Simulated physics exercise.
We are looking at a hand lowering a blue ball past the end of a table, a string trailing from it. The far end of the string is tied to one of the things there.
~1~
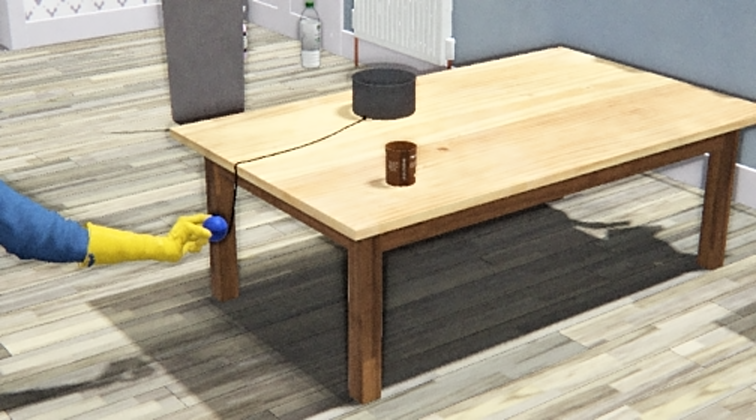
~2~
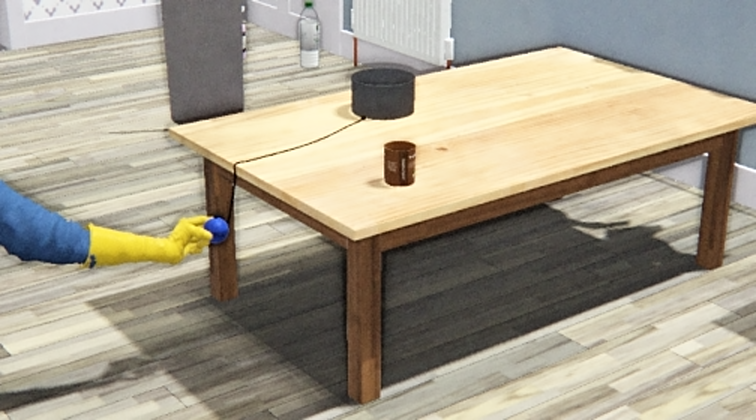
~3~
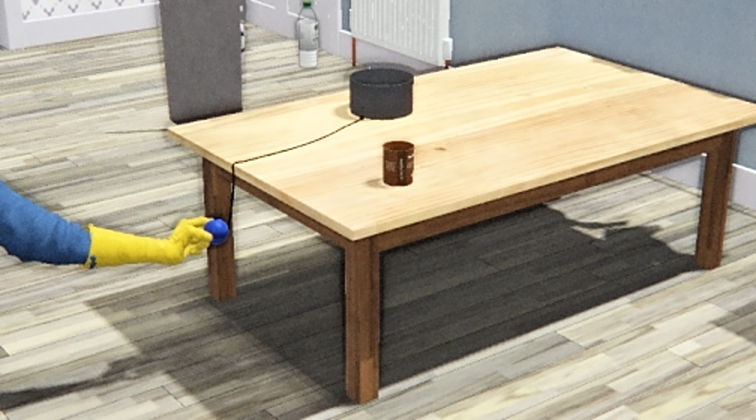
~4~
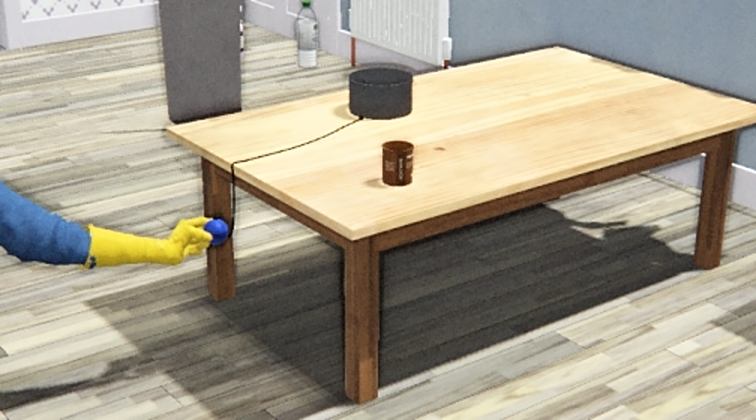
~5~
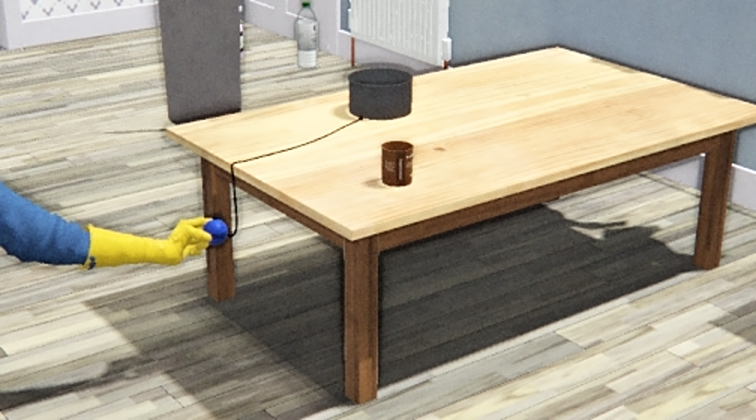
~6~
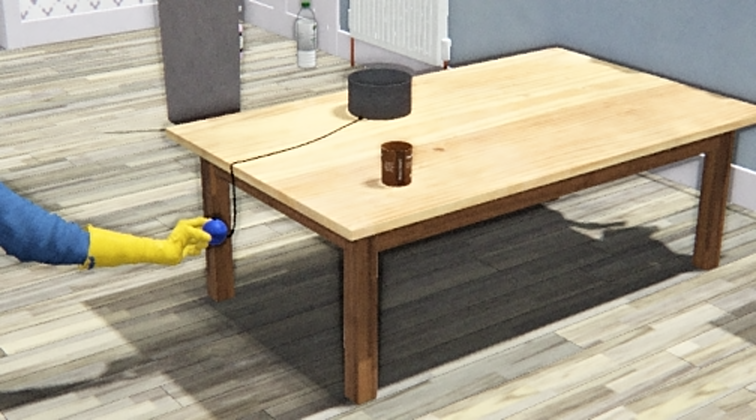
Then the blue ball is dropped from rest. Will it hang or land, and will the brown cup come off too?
As it turns out, the blue ball hangs in the air. The brown cup remains where it stands.
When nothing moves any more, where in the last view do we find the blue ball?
Near (254, 261).
Then, 0.86 s past the final frame, ball in the air near (200, 270); pot still; cup still.
Then, 1.76 s past the final frame, ball in the air near (238, 257); pot still; cup still.
When it is over, ball in the air near (254, 261); pot still; cup still. The blue ball ends up dangling and the brown cup keeps its place.
